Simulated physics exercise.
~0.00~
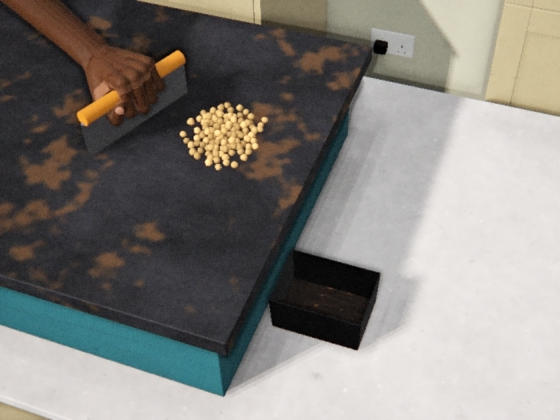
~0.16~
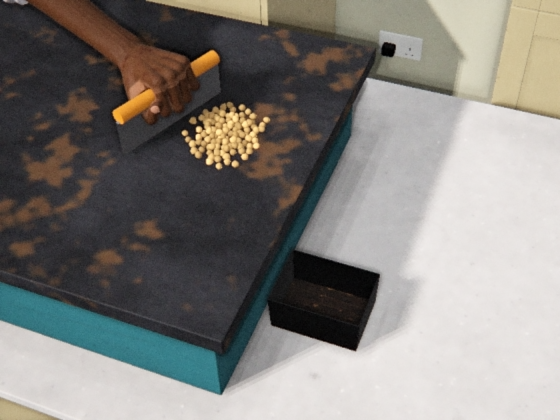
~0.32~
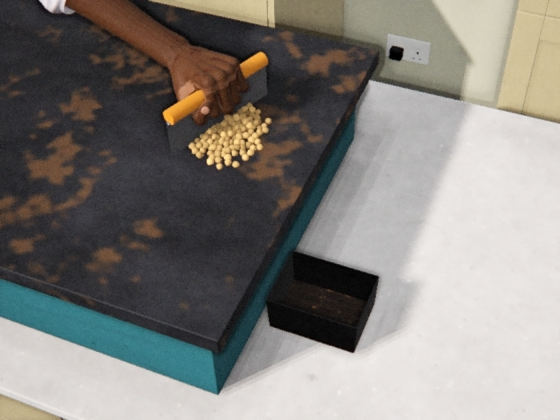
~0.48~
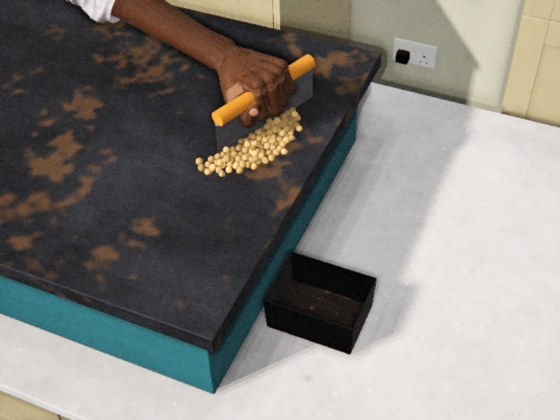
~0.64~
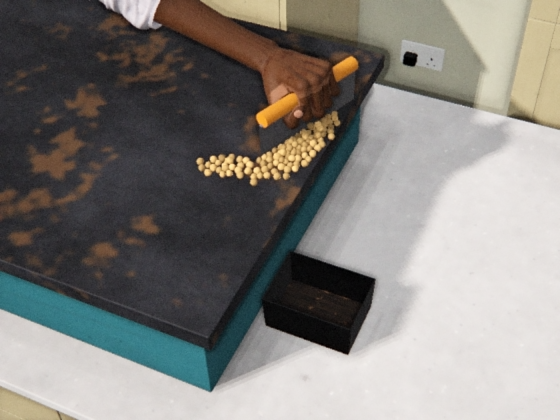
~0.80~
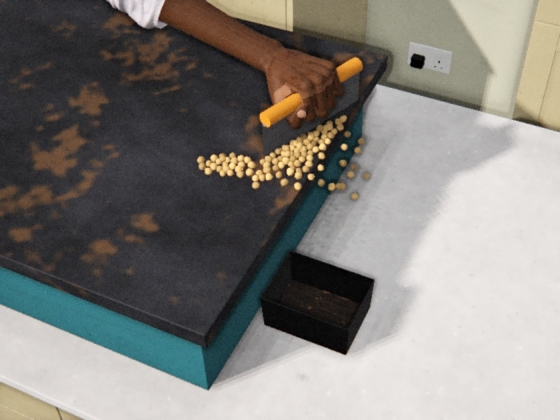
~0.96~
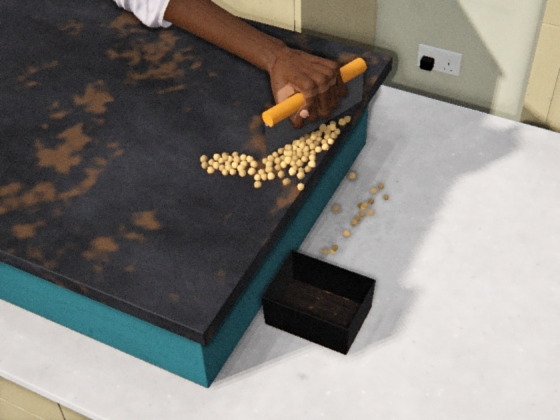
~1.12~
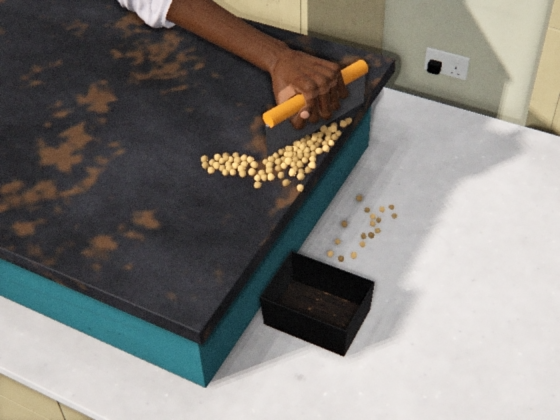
Hand with orange-handled scraper pushing chickpeas right across a dark slab, a few dropping past a black tin, most staying on top.
